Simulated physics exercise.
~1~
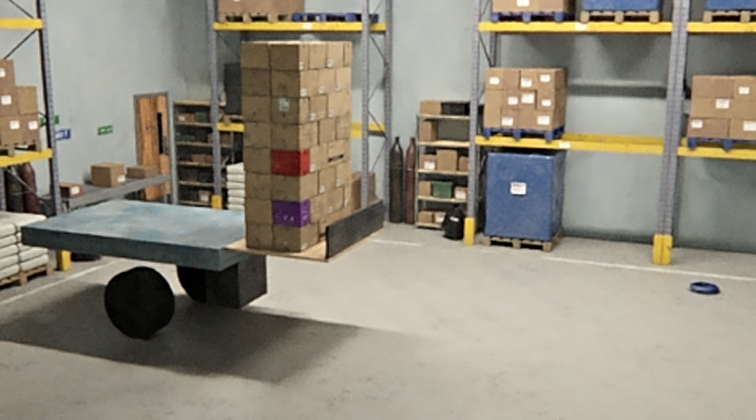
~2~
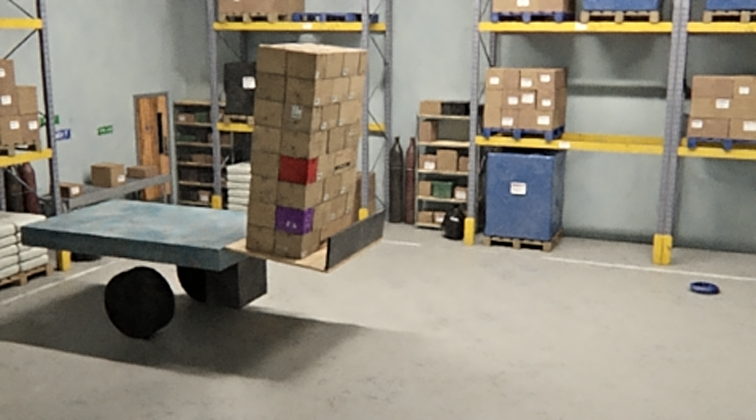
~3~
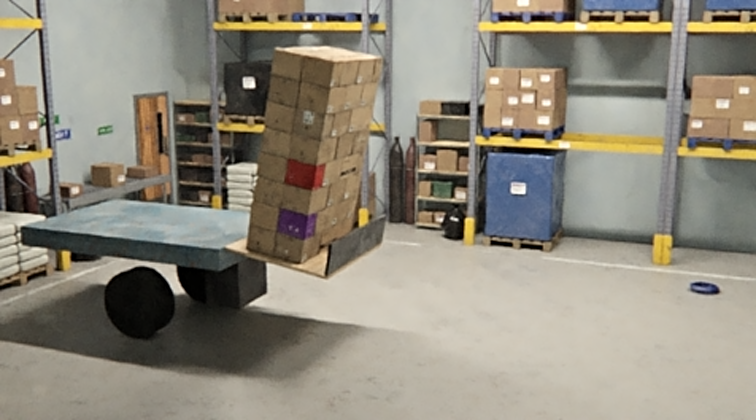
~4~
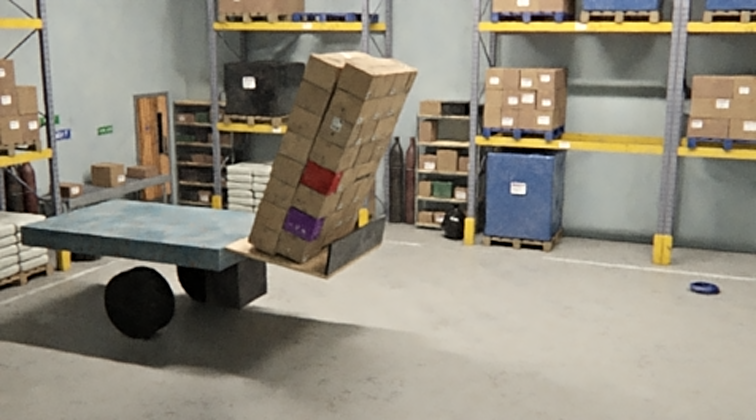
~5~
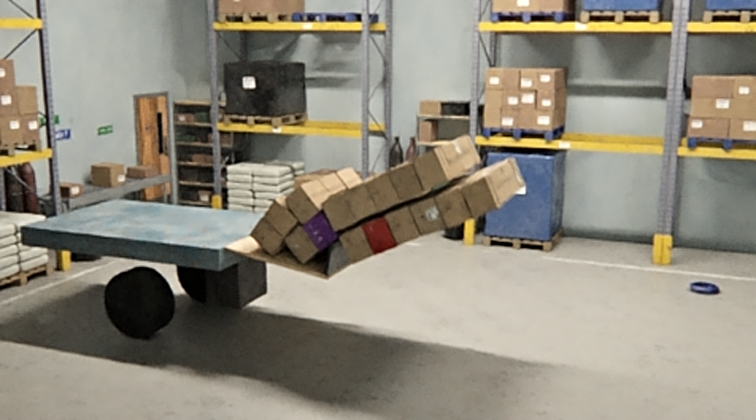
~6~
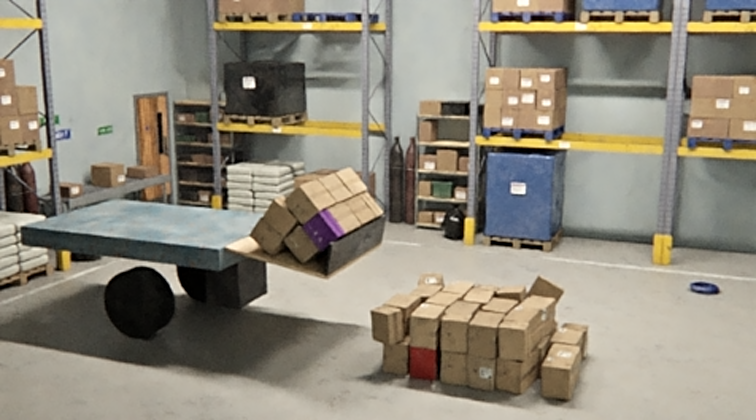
Warehouse with a tall carton stack leaning right on a tilted flap, toppling and leaving most cartons, including the red, on the floor.
